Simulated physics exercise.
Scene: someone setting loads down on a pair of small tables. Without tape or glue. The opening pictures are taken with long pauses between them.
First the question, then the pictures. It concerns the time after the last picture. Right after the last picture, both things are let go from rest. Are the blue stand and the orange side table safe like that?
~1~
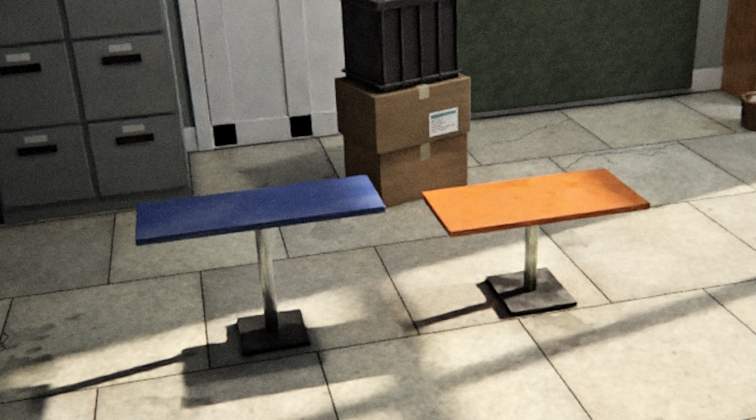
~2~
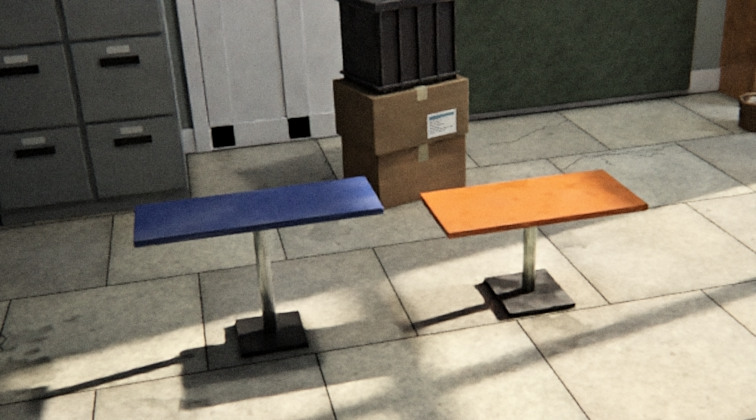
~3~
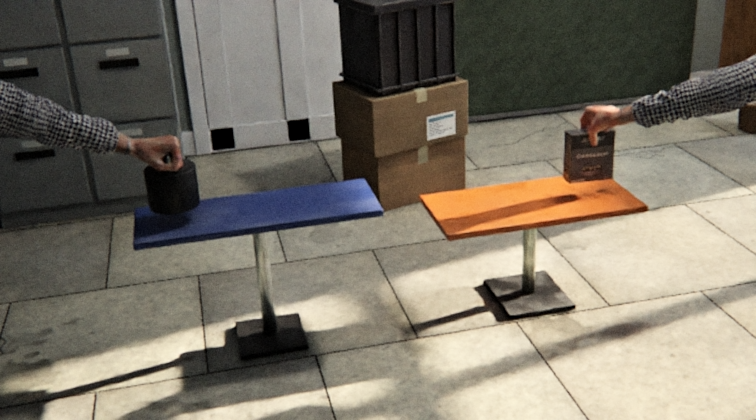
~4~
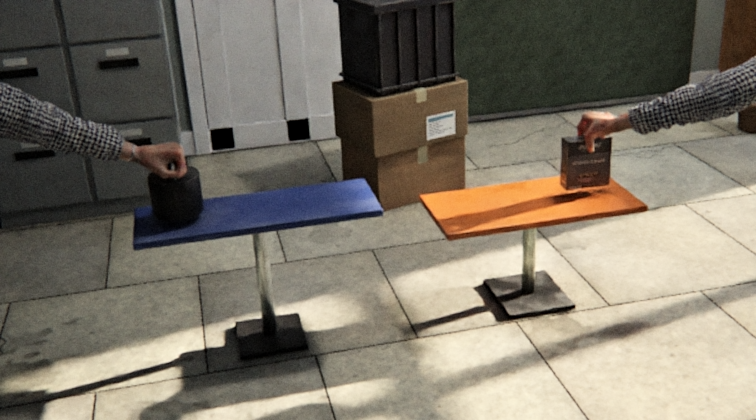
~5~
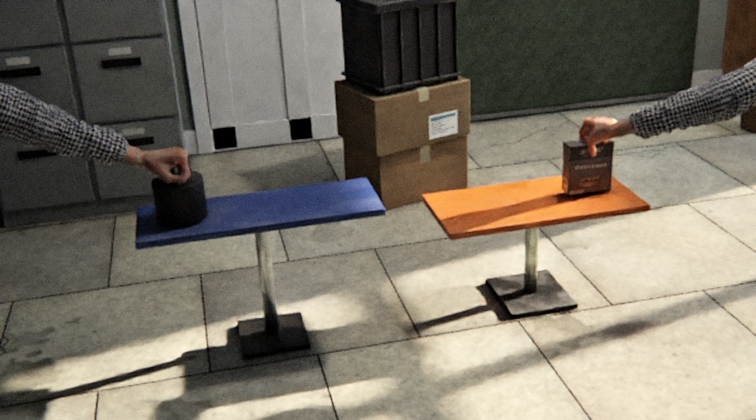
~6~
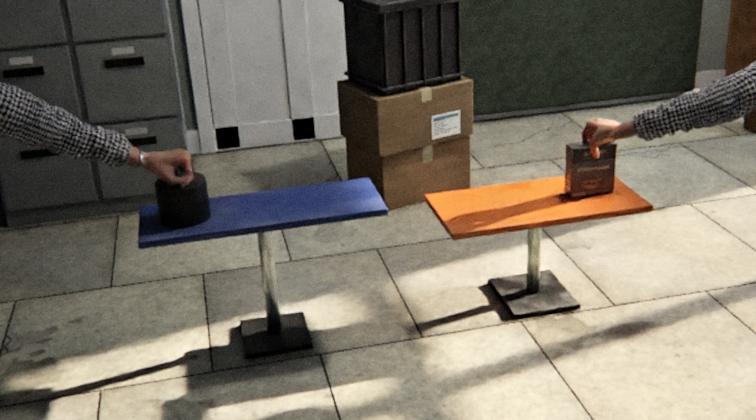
The blue stand keels over; the orange side table stays put.
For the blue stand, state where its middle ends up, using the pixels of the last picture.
Its middle finishes close to (147, 265) in the last view.
Then, 0.42 s past the last view, blue stand leaning 16° off how it started near (220, 213); orange side table at rest near (535, 203).
Then, 0.54 s past the last view, blue stand leaning 34° off how it started near (184, 227); orange side table at rest near (535, 203).
Then, 0.64 s past the last view, blue stand leaning 56° off how it started near (149, 260); orange side table at rest near (535, 203).
Finally, the blue stand tips up, near (147, 265); the orange side table stays flat on its feet, near (535, 203).
